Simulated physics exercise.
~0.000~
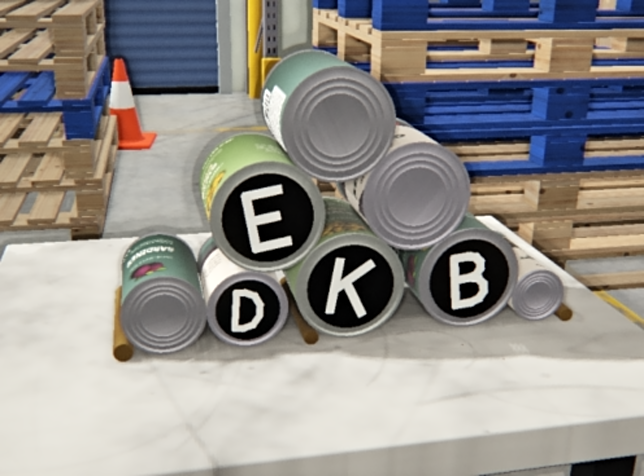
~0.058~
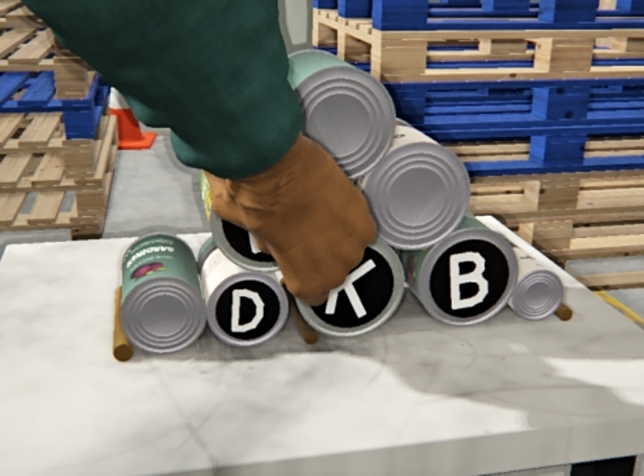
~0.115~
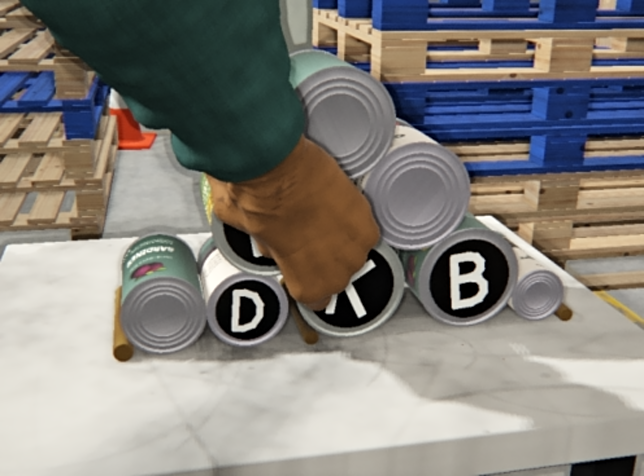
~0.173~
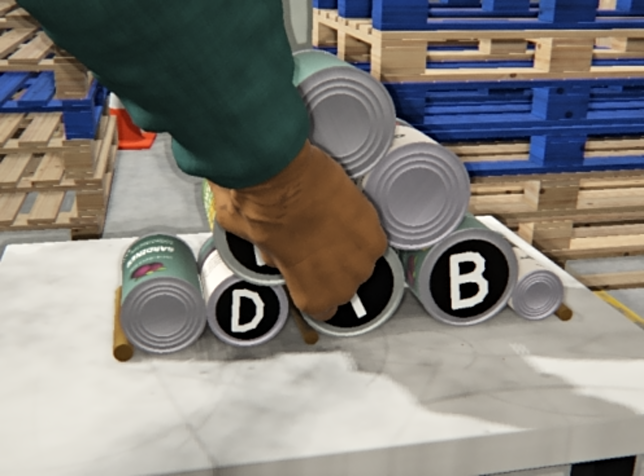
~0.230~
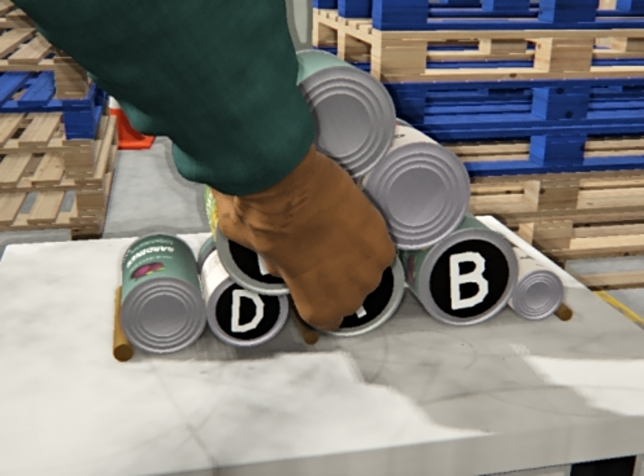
In a warehouse, a gloved or brown hand in a green sleeve reached over tins stacked on their sides on a pale table, covered the one marked E, and slowly drew it slightly outward.
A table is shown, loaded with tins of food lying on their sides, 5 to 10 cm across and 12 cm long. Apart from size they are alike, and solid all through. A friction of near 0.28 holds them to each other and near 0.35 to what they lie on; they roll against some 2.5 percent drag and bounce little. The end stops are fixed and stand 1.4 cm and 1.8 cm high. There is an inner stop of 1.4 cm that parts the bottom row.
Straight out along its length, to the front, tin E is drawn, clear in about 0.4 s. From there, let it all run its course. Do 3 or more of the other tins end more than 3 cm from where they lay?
Answer: No.
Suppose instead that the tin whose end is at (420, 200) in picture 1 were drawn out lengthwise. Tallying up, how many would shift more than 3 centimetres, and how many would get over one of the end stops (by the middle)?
1, then 0.
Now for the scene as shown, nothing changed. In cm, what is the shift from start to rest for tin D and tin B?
Tin D: 0, tin B: 0.
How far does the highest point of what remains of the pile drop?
About 7 cm.
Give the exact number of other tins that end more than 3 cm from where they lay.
I make it exactly 1.
After 0.52 s, 0 now displaced over 3 cm; the one last seen at (340, 126) 1.4 cm left and 1.9 cm down.
After 0.68 s, 1 now displaced over 3 cm; the one last seen at (340, 126) 8 cm left and 7 cm down.
After 1.07 s, 1 now displaced over 3 cm; the one last seen at (340, 126) 16 cm left and 8 cm down.
After 1.61 s, 1 now displaced over 3 cm; 1 over the left round bar; the one last seen at (340, 126) 36 cm left and 16 cm down.
In the end, by 1.9 s, 1 moved over 3 cm; 1 over the left round bar; the one last seen at (340, 126) fallen off to the left; top of the pile 18 cm high, from 25 cm.
